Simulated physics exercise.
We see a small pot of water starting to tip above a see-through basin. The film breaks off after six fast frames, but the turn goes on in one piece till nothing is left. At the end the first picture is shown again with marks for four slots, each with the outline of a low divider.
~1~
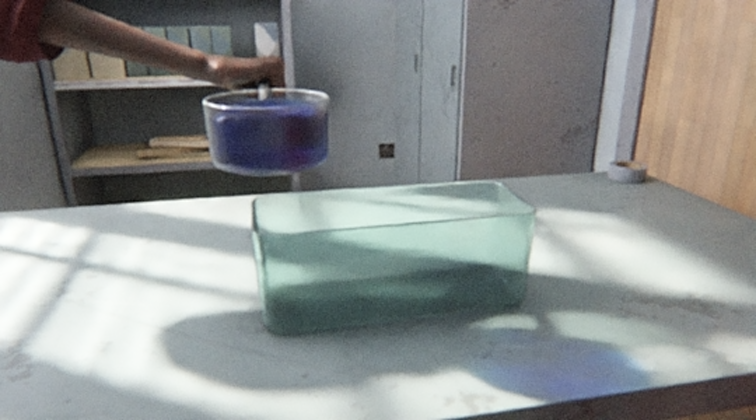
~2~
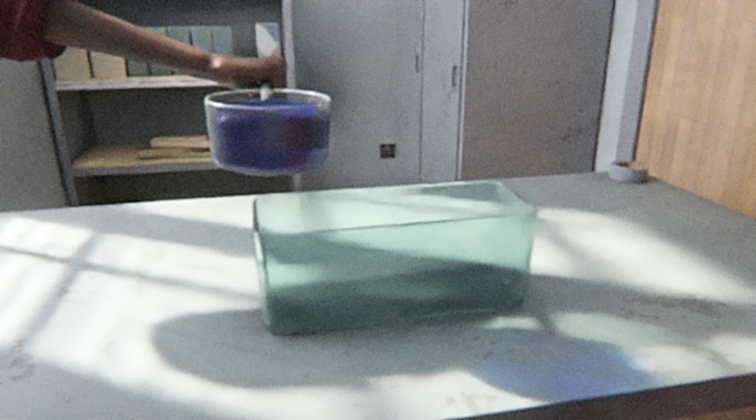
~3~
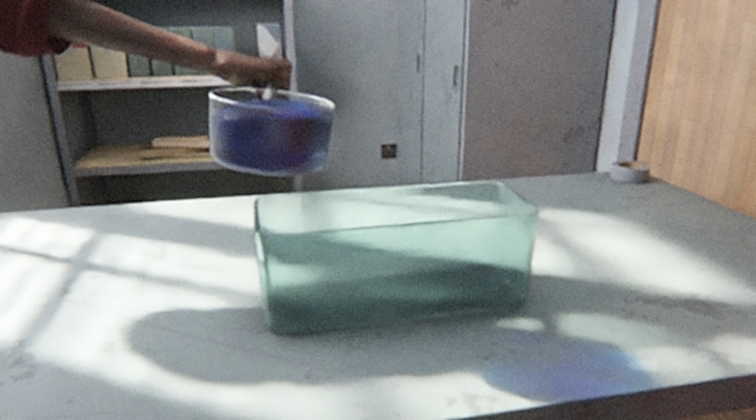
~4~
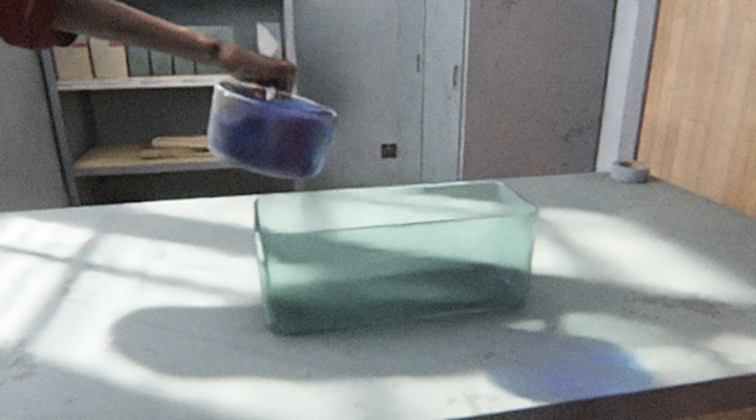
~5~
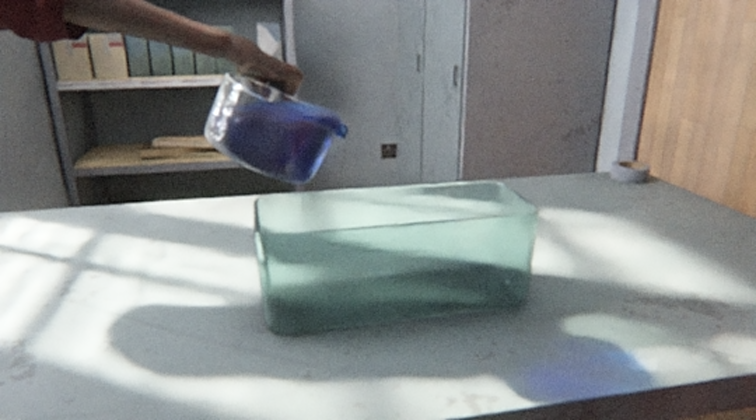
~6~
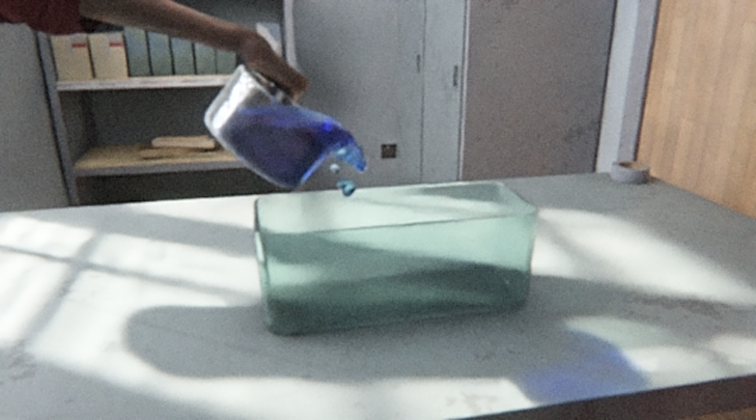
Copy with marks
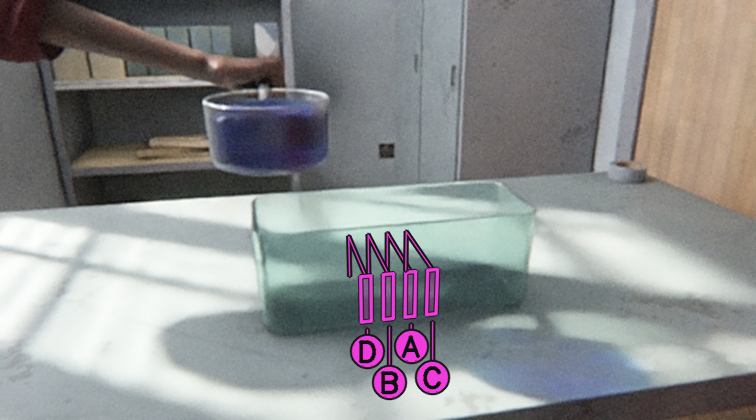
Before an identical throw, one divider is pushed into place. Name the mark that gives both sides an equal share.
B is best.
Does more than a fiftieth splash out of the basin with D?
No.
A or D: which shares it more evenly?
Place D.
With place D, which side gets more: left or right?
The right one.
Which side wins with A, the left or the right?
The left side.
In magenta, A at (411, 324); B at (389, 326); C at (432, 321); D at (367, 329).
With A, about 88 % ends left of the wall and 9 % right of it; 3 % is lost outside.
With B, about 54 % ends left of the wall and 45 % right of it.
With C, about 97 % ends left of the wall and 3 % right of it.
With D, about 28 % ends left of the wall and 72 % right of it.
